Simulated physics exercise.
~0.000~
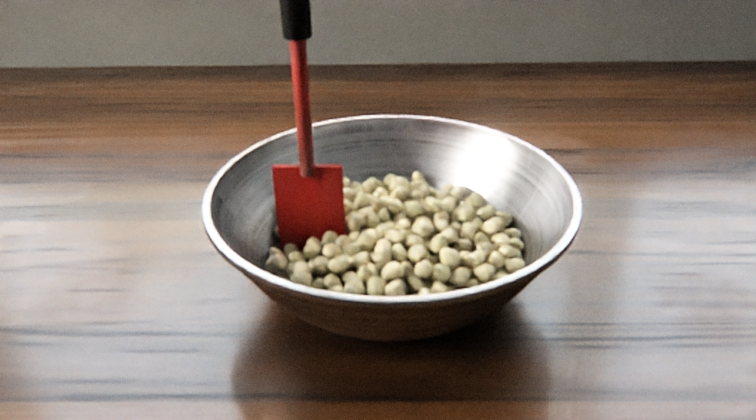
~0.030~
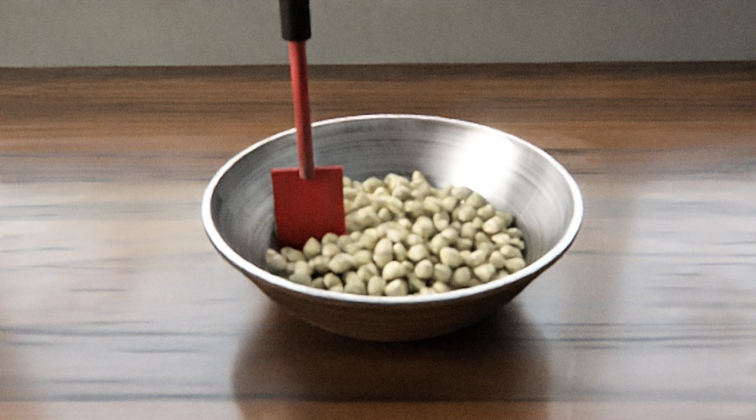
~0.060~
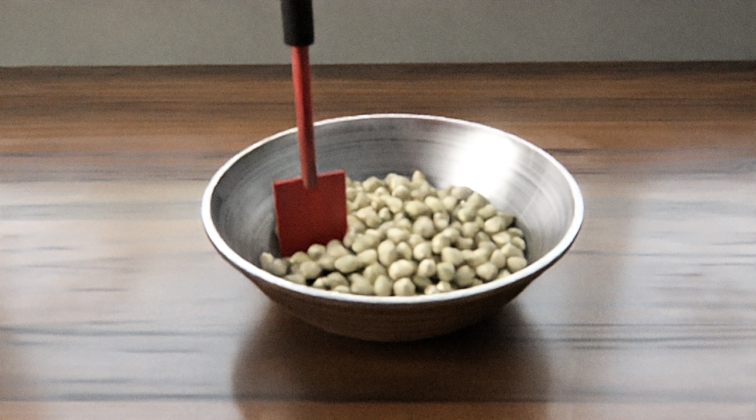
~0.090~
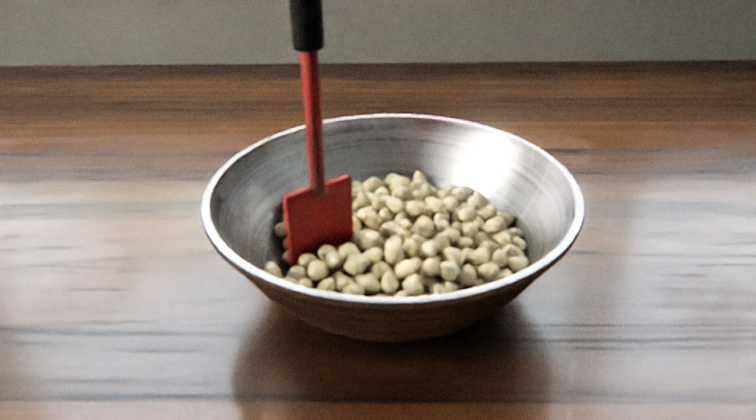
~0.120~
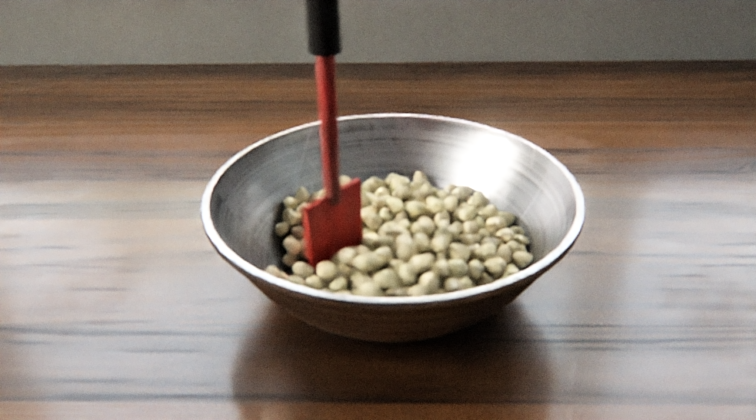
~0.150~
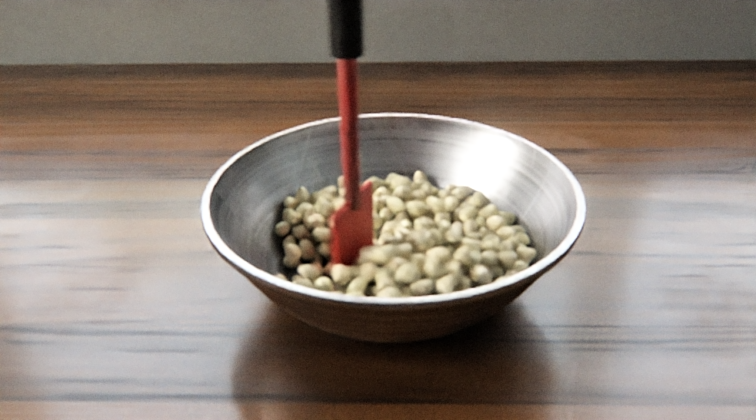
A wide silver metal bowl sits on a brown wooden surface before a plain grey wall, seen from the front and slightly above by a still camera. Pale green-beige beans are heaped inside it, and a red spatula with a black handle stands upright in their left side. The spatula barely shifts at first, then sweeps toward the front and right, its blade turning nearly edge-on and nudging beans along while the bowl stays put.
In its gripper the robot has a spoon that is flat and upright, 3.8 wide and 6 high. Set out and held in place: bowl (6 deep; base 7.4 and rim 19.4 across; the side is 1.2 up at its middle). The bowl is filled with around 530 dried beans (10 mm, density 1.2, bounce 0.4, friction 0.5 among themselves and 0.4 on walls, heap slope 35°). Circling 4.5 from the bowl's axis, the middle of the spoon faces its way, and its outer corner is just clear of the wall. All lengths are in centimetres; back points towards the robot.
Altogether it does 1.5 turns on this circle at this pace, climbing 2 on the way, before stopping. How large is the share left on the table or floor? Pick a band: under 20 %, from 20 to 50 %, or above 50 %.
Under 20 %.
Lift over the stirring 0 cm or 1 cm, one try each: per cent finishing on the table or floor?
15 % and 5 %.
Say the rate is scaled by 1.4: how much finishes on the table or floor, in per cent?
15 %.
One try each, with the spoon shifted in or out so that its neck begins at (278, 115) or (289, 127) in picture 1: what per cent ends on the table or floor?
Roughly 0 and 5 per cent.
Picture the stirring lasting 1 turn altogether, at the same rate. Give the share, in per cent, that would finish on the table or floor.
It would be around 0 percent.
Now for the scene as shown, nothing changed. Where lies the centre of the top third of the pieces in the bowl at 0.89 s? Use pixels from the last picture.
(383, 269).
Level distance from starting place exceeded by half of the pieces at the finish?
Some 7 cm.
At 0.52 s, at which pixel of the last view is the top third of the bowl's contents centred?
About (384, 158) in the last picture.
After 0.52 s, 251° round, highest piece 8 above the table; 515 in the bowl, 5 on the table or floor, 6 in flight or on the tool.
After 0.89 s, 77° round, highest piece 7 above the table; 504 in the bowl, 22 on the table or floor.
After 1.27 s, 180° round, highest piece 7 above the table; 504 in the bowl, 22 on the table or floor.
After 1.97 s, 180° round, highest piece 7 above the table; 504 in the bowl, 22 on the table or floor.
In the end, 504 in the bowl, 22 on the table or floor. That is 4 % on the table or floor.
